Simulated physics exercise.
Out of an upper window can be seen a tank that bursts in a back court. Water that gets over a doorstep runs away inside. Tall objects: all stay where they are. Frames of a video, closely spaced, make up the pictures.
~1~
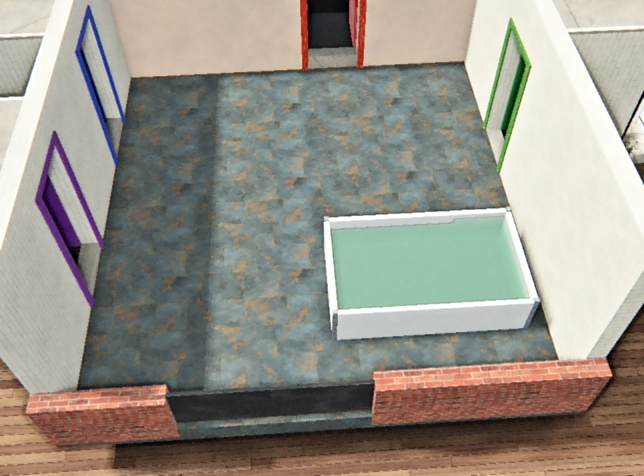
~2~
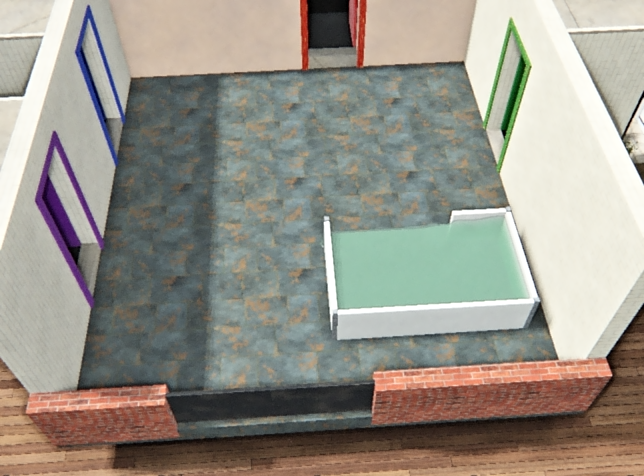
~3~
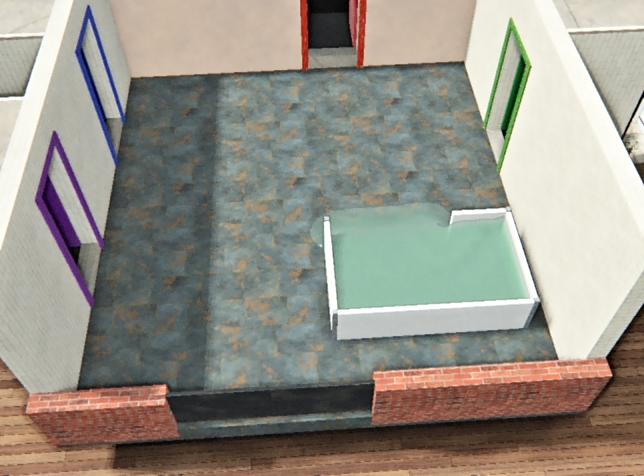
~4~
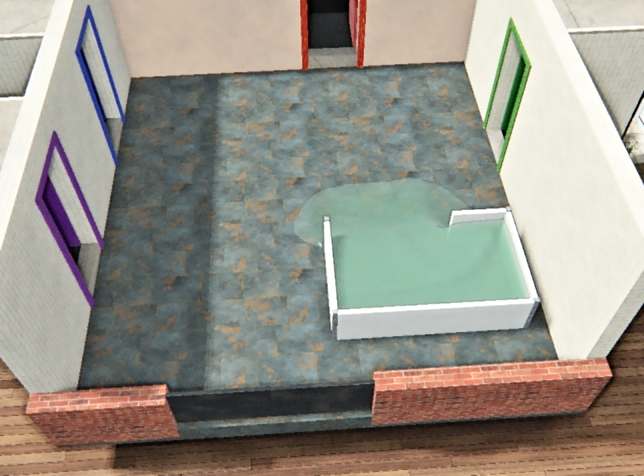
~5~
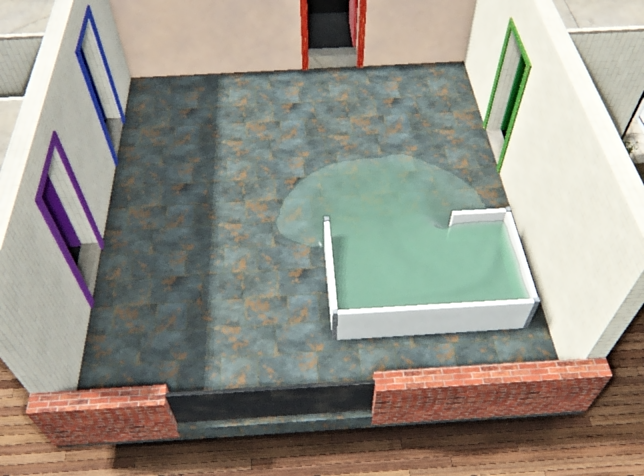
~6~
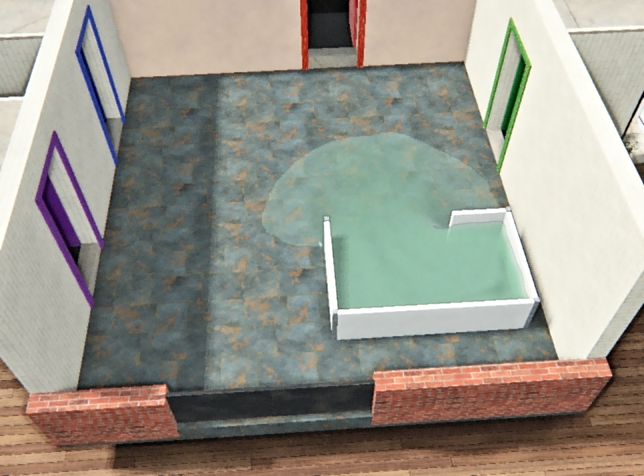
Green water pouring through a gap in the far side of a white tank and spreading across a walled court's mottled floor.
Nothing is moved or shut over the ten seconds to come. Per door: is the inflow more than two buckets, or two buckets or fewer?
Purple door - two or fewer; blue door - two or fewer; red door - two or fewer; green door - more than two.
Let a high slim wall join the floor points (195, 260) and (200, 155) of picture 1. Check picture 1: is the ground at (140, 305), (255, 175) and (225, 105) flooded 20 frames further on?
Taking the points in turn, they are high and dry, inundated and inundated.
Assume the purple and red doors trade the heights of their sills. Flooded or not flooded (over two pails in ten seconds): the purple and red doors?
Then: The purple door lets less in, the red door floods.
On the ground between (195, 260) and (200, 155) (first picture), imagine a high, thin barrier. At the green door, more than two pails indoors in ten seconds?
The green door exceeds the limit.
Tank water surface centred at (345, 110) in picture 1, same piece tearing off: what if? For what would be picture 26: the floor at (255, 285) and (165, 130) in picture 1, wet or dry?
Unflooded, then submerged.
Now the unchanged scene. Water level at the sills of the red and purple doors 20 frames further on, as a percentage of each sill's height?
The first comes to about 60 percent, the second to about 0 percent.
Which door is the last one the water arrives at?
My answer: The one in purple.
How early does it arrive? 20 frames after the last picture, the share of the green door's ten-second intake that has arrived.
Estimate: Roughly 10 %.
A moment on, water covers 35 % of the floor; the purple door not reached, the blue door not reached, the red door wet at the sill, nothing in, the green door wet at the sill, nothing in.
Next, water covers 45 % of the floor; the purple door not reached, the blue door not reached, the red door wet at the sill, nothing in, the green door under two buckets in.
Then, water covers 55 % of the floor; the purple door not reached, the blue door wet at the sill, nothing in, the red door wet at the sill, nothing in, the green door under two buckets in.
Later, water covers 70 % of the floor; the purple door wet at the sill, nothing in, the blue door wet at the sill, nothing in, the red door wet at the sill, nothing in, the green door over two buckets in.
In the end, water covers 95 % of the floor; the purple door wet at the sill, nothing in, the blue door wet at the sill, nothing in, the red door wet at the sill, nothing in, the green door over two buckets in.
